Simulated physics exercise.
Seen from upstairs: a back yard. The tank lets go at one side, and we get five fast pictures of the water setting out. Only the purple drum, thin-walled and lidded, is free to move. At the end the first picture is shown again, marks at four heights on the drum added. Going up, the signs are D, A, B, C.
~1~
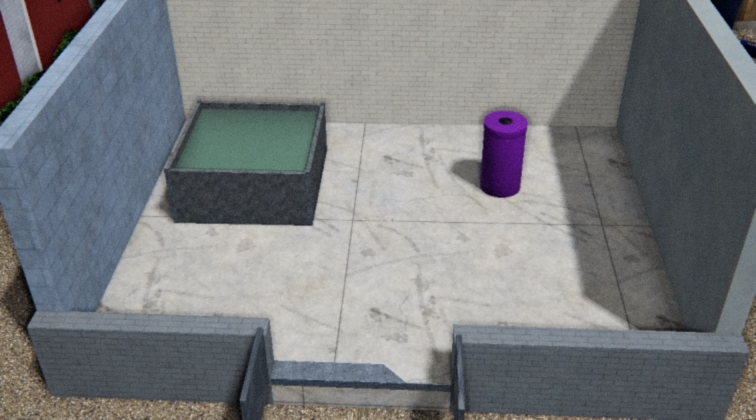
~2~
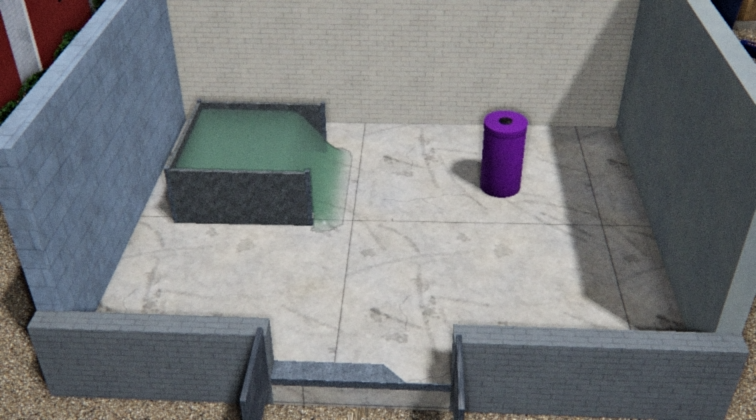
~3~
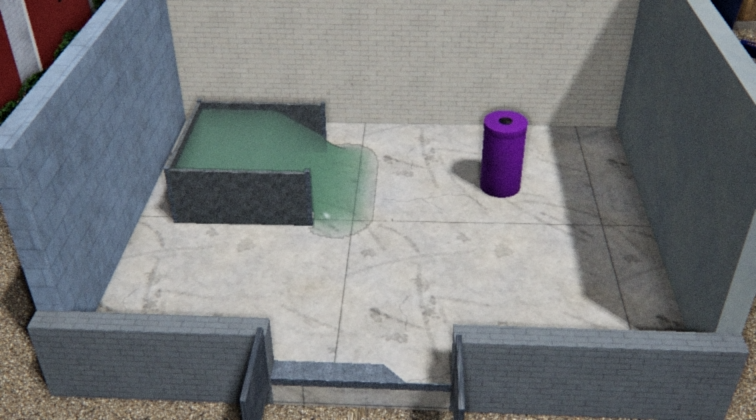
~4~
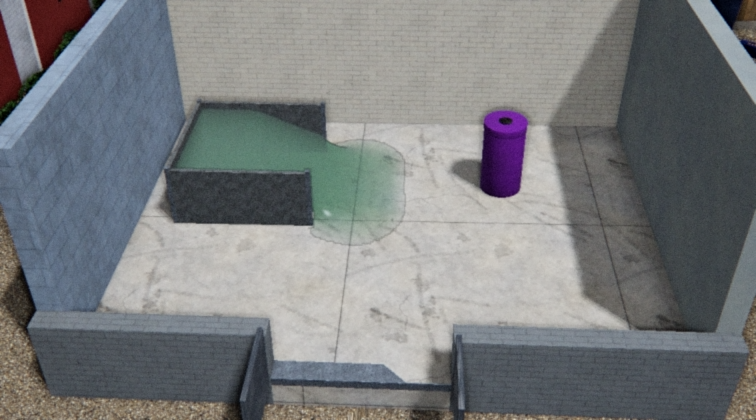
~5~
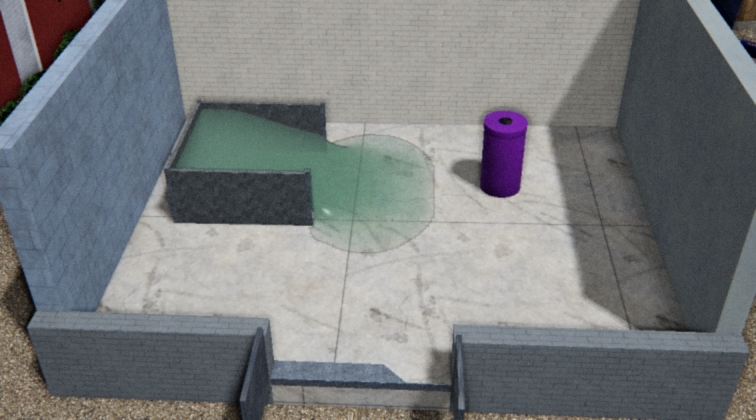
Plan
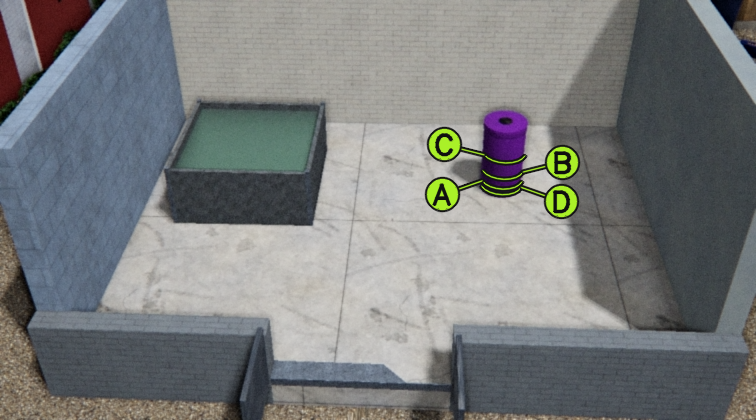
Greenish water poured out of the right side of a dark tank in a walled yard and spread in a widening puddle across the pale paving, while the purple drum stood still.
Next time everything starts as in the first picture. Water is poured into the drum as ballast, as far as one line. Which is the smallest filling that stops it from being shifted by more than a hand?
C.
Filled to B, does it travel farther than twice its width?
No, it does not.
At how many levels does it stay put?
One of the four.
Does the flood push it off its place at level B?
Yes.
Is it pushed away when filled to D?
Yes, that goes wrong.
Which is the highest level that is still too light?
Here it is level B.
On the marked copy, A at (502, 189); B at (503, 179); C at (505, 162); D at (502, 194); from the bottom up D, A, B, C.
If A is chosen, it is pushed about 3 times its own width away.
If B is chosen, it is pushed about its own width away.
If C is chosen, it does not move.
If D is chosen, it is pushed about 7 times its own width away.
